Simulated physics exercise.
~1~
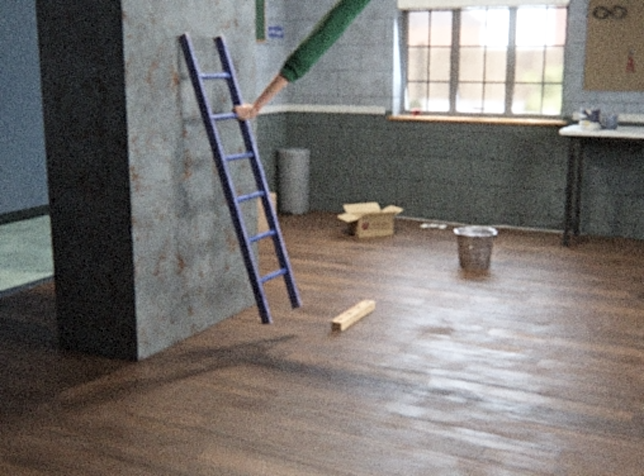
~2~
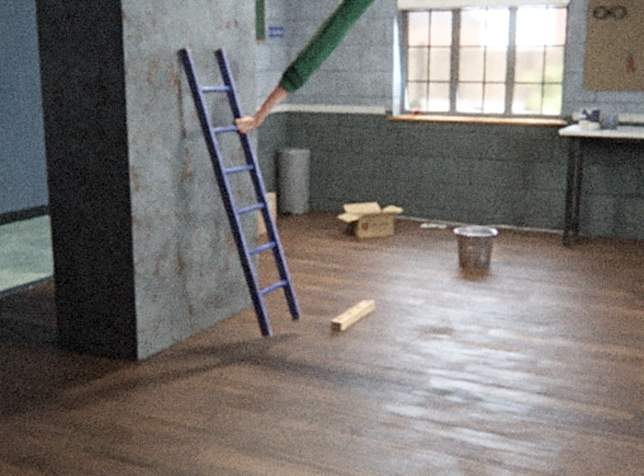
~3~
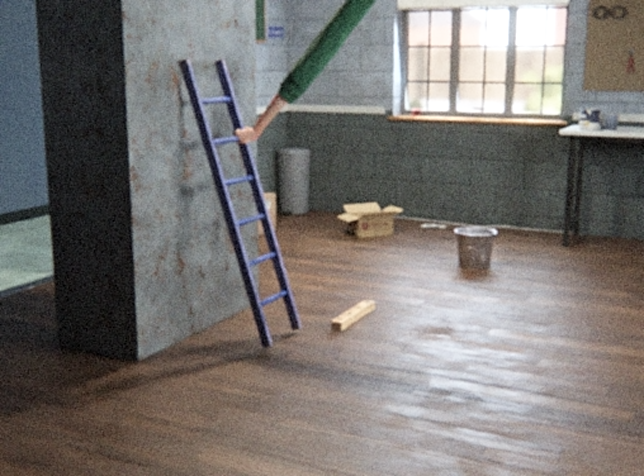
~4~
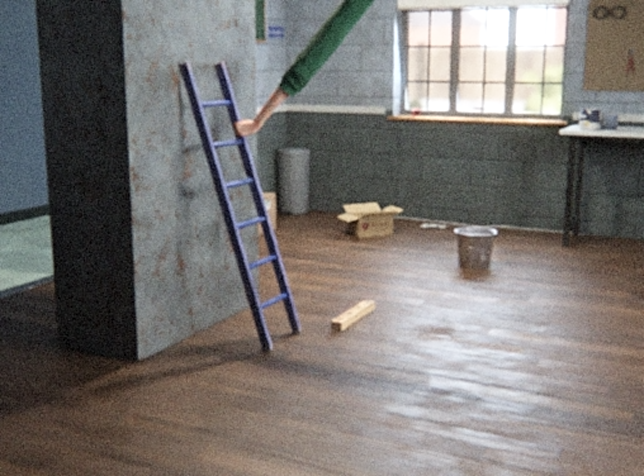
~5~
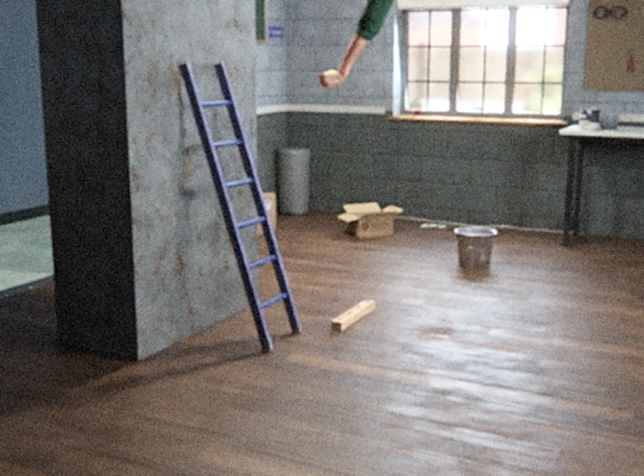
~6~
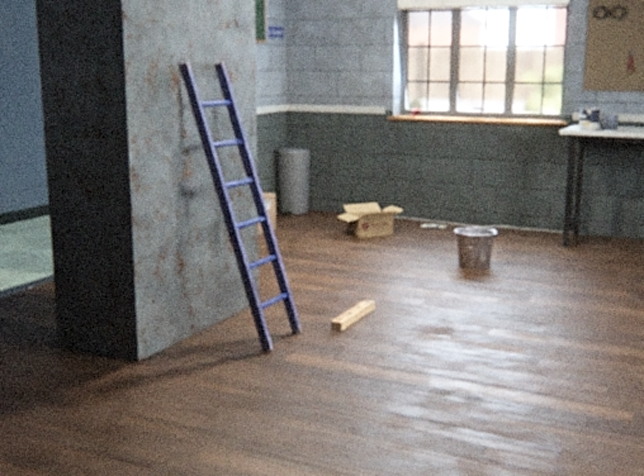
The clip opens on a room with a dark wooden floor, where a hand in a green sleeve holds a blue ladder at a slant beside a grey, wall-like block. A short strip of wood lies on the floor near its foot, with a cardboard box and a bucket farther back. The hand lowers the ladder a little until its feet come down on the floor and its top rests against the block. The fingers then let go, and the arm draws back up to the right and out of view. The ladder stays leaning in place, without slipping, while the strip of wood never moves.
